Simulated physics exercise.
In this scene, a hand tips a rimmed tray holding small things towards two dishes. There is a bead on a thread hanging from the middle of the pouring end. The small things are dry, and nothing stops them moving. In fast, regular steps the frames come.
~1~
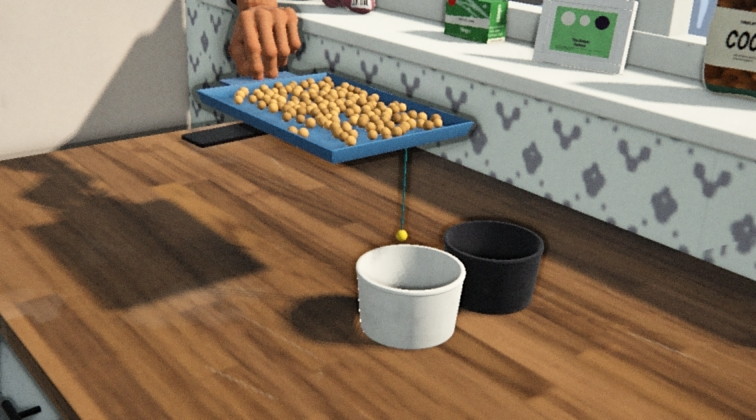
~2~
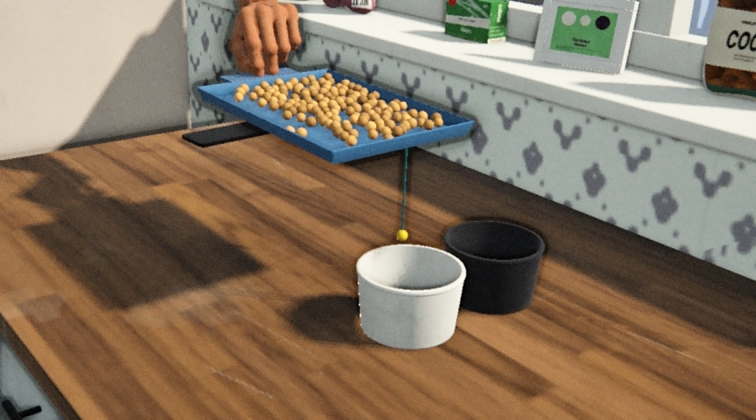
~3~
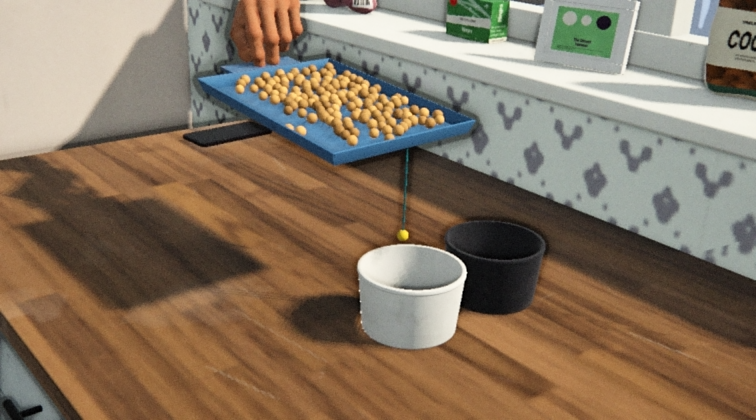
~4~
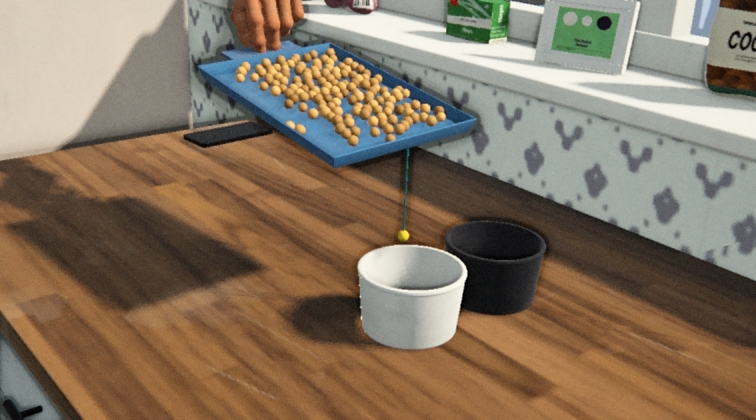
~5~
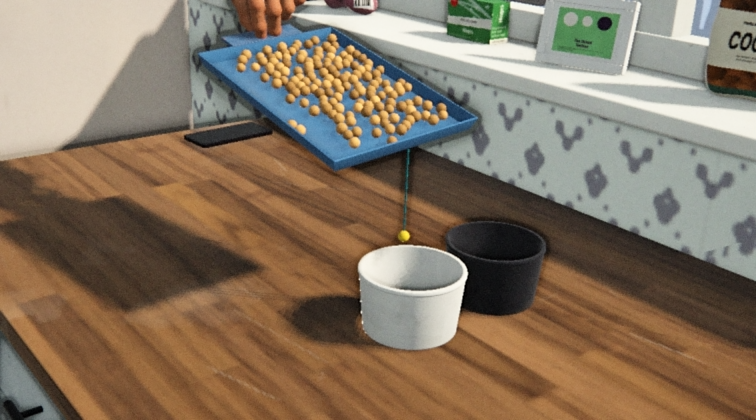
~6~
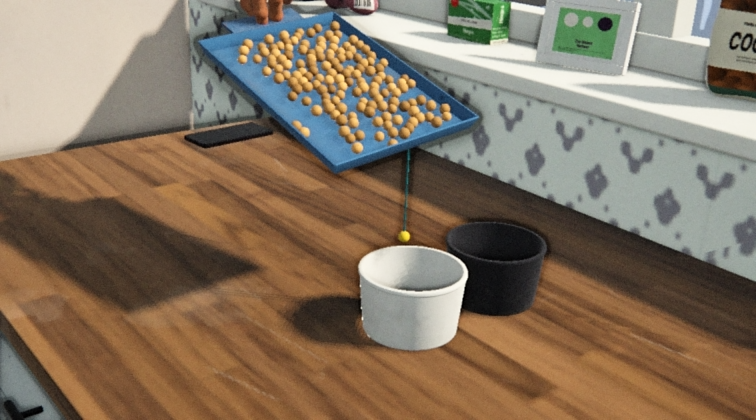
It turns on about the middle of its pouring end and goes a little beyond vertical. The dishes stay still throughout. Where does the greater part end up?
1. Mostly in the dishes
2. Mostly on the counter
Answer: 2.
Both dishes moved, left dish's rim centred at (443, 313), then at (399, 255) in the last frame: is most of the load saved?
A minority, then a minority.
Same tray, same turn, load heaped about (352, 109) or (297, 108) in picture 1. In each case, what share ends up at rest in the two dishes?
Roughly 40 per cent, then roughly 30 per cent.
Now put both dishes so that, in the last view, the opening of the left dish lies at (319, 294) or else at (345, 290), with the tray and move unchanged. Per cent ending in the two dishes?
Trial 1 near 80 percent, trial 2 near 80 percent.
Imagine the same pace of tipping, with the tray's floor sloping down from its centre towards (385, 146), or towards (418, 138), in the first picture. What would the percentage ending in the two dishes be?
The first comes to 60 %, while the second comes to 90 %.
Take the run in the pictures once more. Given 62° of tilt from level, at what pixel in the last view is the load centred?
I'd put the middle close to (368, 236).
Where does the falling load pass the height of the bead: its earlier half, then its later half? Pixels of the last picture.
Points: About (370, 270), then about (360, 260).
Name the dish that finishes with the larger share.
The one at left ends up fuller.
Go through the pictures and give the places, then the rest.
Corners of the pouring end (334, 149) and (467, 121), level; middle of the load (332, 107), round wooden beads; left dish (444, 311); right dish (527, 280); bead on its thread (402, 236), in the first frame.
Corners of the pouring end (334, 149) and (467, 121), level; middle of the load (332, 105), in the second frame.
Corners of the pouring end (335, 151) and (469, 120), tipped barely, lowest at the left corner; middle of the load (334, 99), in the third frame.
Corners of the pouring end (336, 154) and (470, 118), tipped a little, lowest at the left corner; middle of the load (335, 91), in the fourth frame.
Corners of the pouring end (336, 158) and (471, 117), tipped a little, lowest at the left corner; middle of the load (336, 84), in the fifth frame.
Corners of the pouring end (337, 161) and (472, 116), tipped clearly, lowest at the left corner; middle of the load (339, 80), every one on the move; left dish (447, 312); right dish (529, 281), in the sixth frame.
Just after the last frame, tray tipped steeply; roughly a third on the tray; about a tenth in the left dish; roughly a third outside both; about a tenth in the air.
A moment on, tray tipped past a quarter turn; roughly a third in the left dish; roughly two thirds outside both.
Further on, tray tipped past a quarter turn; roughly a third in the left dish; roughly two thirds outside both.
When it is over, tray tipped past a quarter turn; roughly a third in the left dish; not one in the right dish; roughly two thirds outside both.
